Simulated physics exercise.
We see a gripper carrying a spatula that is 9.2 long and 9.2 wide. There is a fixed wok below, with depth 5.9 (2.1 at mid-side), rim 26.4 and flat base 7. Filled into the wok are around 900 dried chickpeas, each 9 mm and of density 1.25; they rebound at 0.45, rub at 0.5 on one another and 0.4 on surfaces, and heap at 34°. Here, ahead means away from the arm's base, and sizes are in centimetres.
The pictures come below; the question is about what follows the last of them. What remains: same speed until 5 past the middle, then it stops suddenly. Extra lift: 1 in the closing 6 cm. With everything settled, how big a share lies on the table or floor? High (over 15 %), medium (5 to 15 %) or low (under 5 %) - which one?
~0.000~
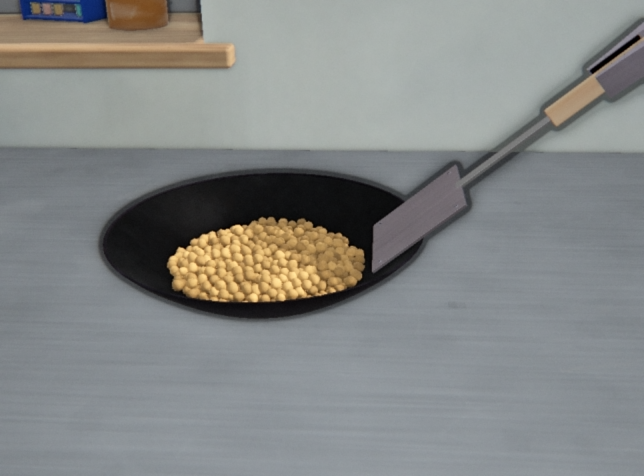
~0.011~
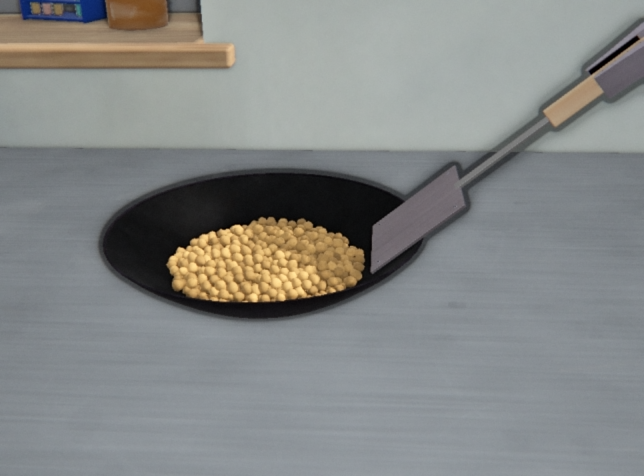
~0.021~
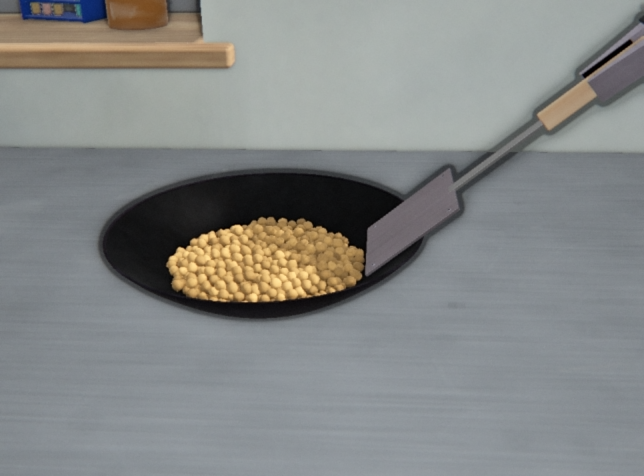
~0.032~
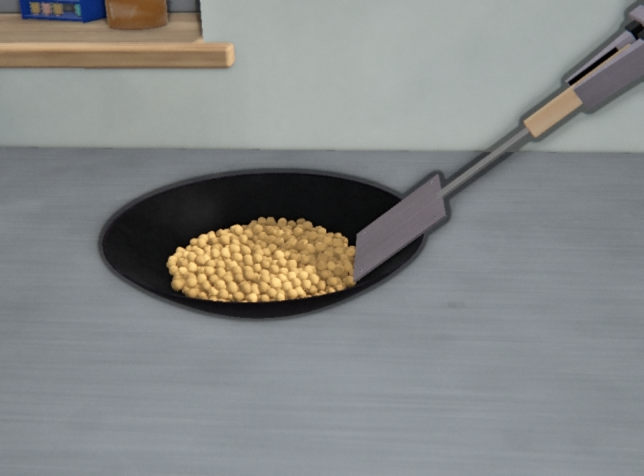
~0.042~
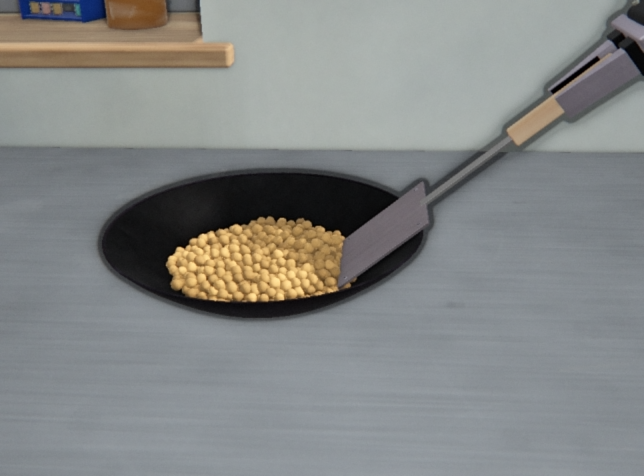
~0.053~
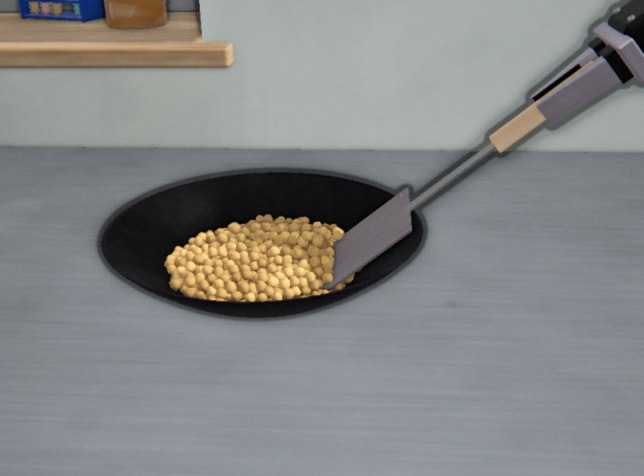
High, over 15 %.
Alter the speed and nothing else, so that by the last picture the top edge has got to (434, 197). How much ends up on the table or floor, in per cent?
Roughly 0 per cent.
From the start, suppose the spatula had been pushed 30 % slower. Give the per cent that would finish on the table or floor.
In that case, around 5 per cent would end on the table or floor.
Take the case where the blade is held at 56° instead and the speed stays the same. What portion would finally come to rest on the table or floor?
Result, estimated: 35 %.
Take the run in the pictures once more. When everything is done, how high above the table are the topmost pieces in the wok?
Roughly 6.5 centimetres.
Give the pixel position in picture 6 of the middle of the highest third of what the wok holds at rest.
It is centred near (163, 240).
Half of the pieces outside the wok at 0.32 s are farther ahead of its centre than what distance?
Some 18 cm.
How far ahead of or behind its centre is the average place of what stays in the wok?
I'd put it at roughly 4.5 cm toward the front.
After 0.08 s, sloping 40°, highest piece 7 above the table; 900 in the wok.
After 0.10 s, sloping 40°, highest piece 9 above the table; 900 in the wok.
After 0.32 s, sloping 40°, highest piece 9 above the table; 664 in the wok, 104 on the table or floor, 132 on the blade or in flight.
After 1.37 s, sloping 40°, highest piece 6 above the table; 656 in the wok, 244 on the table or floor.
At rest, 656 in the wok, 244 on the table or floor. That is 27 % on the table or floor.
